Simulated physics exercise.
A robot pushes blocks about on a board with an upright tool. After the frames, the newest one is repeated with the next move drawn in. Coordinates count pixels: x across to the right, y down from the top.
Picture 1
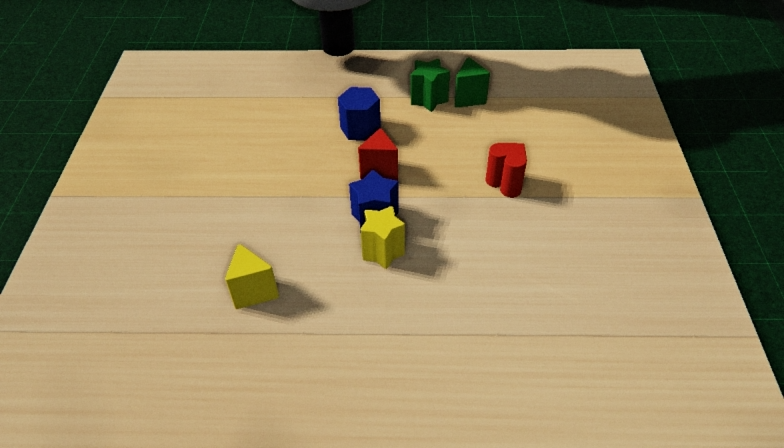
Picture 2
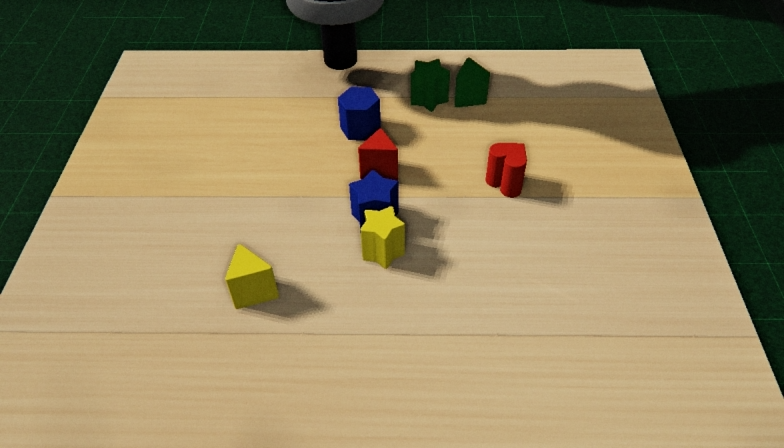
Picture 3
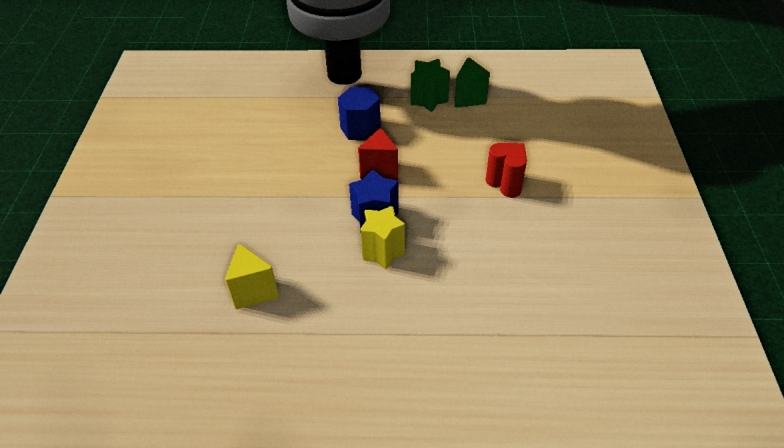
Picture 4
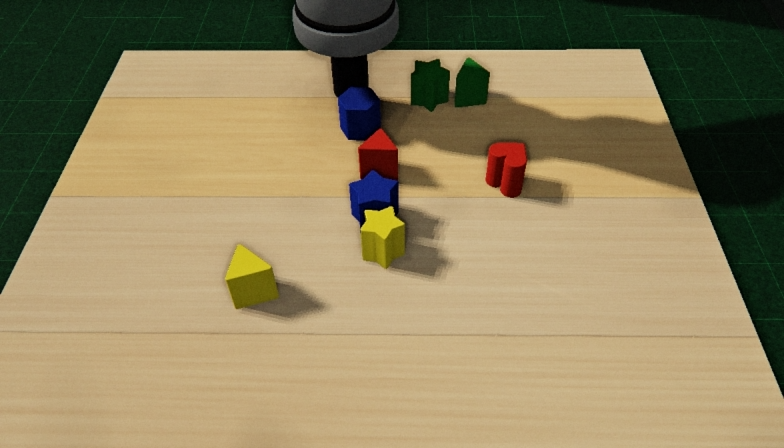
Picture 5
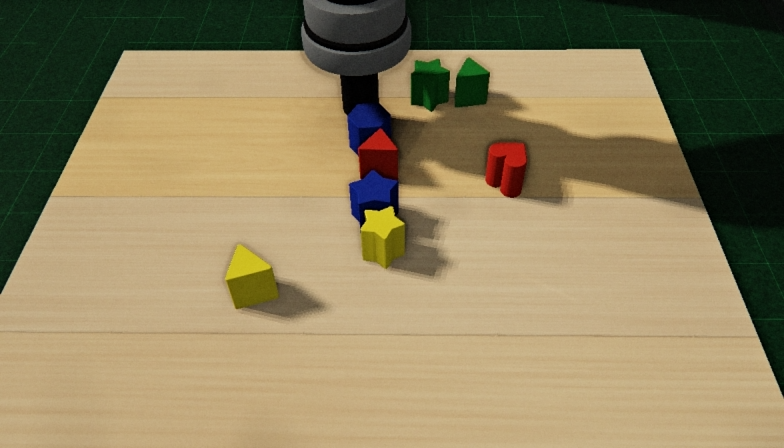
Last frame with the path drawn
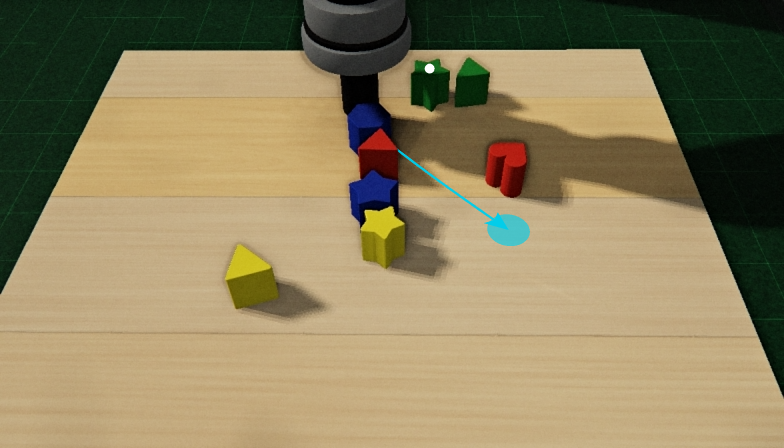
A robot arm's dark upright tool moving forward over a wooden board and nudging a blue hexagonal block toward a red triangular one.
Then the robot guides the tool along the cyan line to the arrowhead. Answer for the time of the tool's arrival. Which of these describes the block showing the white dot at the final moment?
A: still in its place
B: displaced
A.
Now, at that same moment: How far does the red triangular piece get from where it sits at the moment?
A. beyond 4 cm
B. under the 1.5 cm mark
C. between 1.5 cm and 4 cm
My answer is option A.
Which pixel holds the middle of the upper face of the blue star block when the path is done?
When the path ends, it will be at (363, 205).
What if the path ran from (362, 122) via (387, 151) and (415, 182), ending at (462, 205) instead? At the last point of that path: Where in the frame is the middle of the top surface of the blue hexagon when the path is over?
The centre of its top face lies at (451, 204).
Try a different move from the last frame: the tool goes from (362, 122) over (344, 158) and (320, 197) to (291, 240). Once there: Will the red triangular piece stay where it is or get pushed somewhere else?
The answer is that it is displaced.
The line goes in a line from (362, 122) to (508, 230); the dot is on the green star block.
The first path, step by step. One third of the way, tool (405, 141); blue hexagon (407, 151), turned 15° clockwise; blue star block (372, 196), turned 20° clockwise; red triangular piece (392, 173), turned 65° clockwise.
Two thirds of the way, tool (454, 177); blue hexagon (438, 188), turned 65° clockwise; blue star block (363, 205), turned 50° clockwise; red triangular piece (403, 195), turned 115° clockwise.
At the end, tool (511, 216); blue hexagon (447, 196), turned 105° clockwise; blue star block (363, 205), turned 50° clockwise; red triangular piece (403, 195), turned 115° clockwise; green star block unmoved.
